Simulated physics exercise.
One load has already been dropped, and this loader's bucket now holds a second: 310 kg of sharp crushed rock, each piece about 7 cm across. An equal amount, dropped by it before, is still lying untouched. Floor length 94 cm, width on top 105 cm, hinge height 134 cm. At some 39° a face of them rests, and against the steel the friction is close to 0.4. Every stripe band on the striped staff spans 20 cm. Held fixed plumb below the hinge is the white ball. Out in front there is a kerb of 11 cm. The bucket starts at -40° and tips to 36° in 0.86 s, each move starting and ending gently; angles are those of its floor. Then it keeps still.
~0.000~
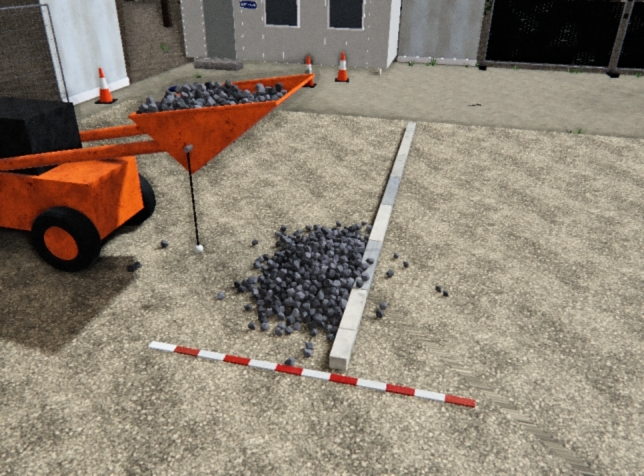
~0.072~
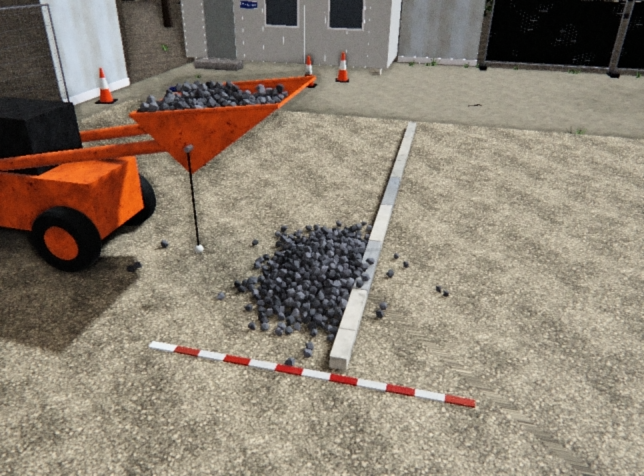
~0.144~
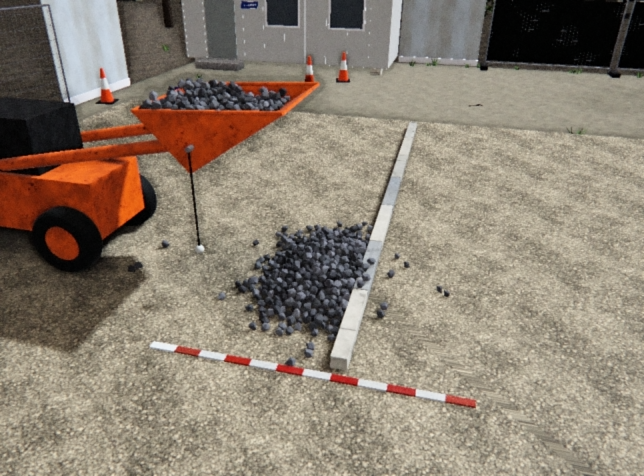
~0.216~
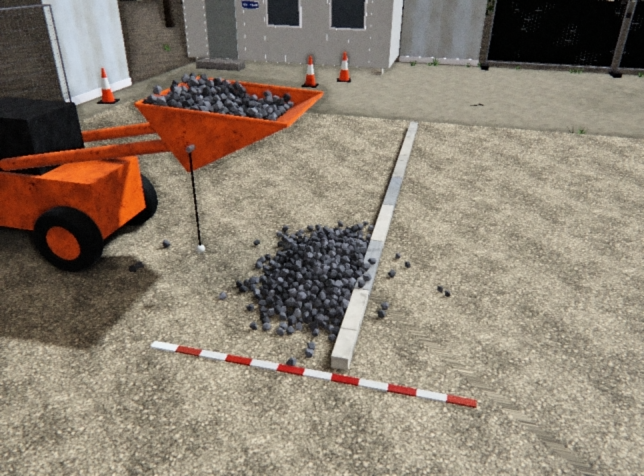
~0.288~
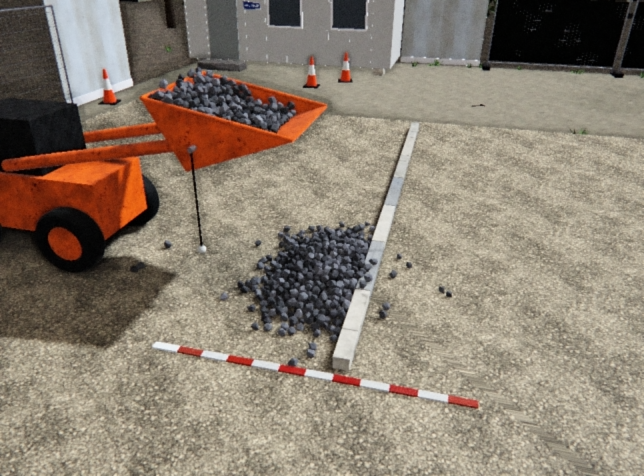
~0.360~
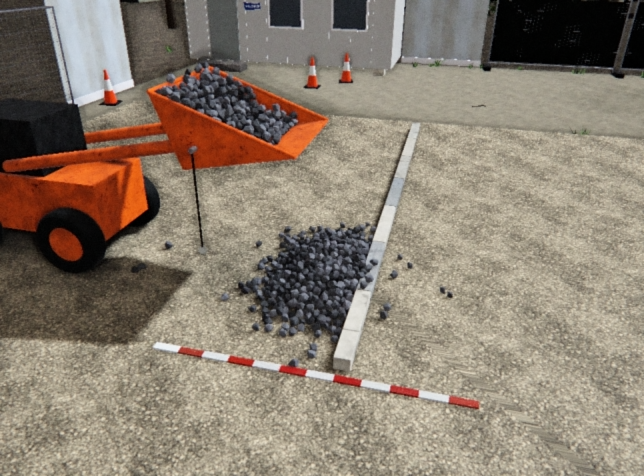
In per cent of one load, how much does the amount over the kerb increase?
About 14 per cent.
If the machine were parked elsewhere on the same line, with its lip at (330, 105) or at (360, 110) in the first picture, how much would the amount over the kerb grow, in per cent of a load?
First place: Roughly 70 %; second place: Roughly 95 %.
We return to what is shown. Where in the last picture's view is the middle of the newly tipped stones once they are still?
Their centre ends up near (335, 260).
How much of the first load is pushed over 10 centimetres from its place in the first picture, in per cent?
Roughly 5 per cent of them.
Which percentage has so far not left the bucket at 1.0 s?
Around 95 in a hundred.
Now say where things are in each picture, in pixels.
The first picture shows lip at (277, 103), floor tilted -40°, highest stones at (237, 88). The earlier load is highest near (320, 256), 26 cm above ground level, 99 % on this side of the kerb, 1 % over the kerb.
In the second picture, the bucket is at -38°, its lip at (279, 106); the top of the load is at (220, 89); the stones move at 0.2 m/s on average.
In the third picture, the bucket is at -34°, its lip at (283, 114); the top of the load is at (201, 86); the stones move at 0.3 m/s on average.
In the fourth picture, the bucket is at -28°, its lip at (288, 125); the top of the load is at (192, 81); the stones move at 0.4 m/s on average.
The fifth picture shows lip at (293, 141), floor tilted -20°, highest stones at (198, 77); the stones move at 0.5 m/s on average.
The sixth picture shows lip at (295, 158), floor tilted -11°, highest stones at (202, 73); the stones move at 0.5 m/s on average.
After 0.6 s the floor is at 24°; in per cent of one load, 100 in the bucket, 99 on this side of the kerb, 1 over the kerb; the foremost stones are at (405, 282).
After 1.0 s the floor is at 36°; in per cent of one load, 94 in the bucket, 105 on this side of the kerb, 1 over the kerb; the foremost stones are at (405, 282).
After 1.3 s the floor is at 36°; in per cent of one load, 44 in the bucket, 155 on this side of the kerb, 1 over the kerb; the foremost stones are at (405, 284).
After 3.9 s the floor is at 36°; in per cent of one load, 0 in the bucket, 185 on this side of the kerb, 15 over the kerb; the foremost stones are at (454, 308). Net gain over the kerb, 14.
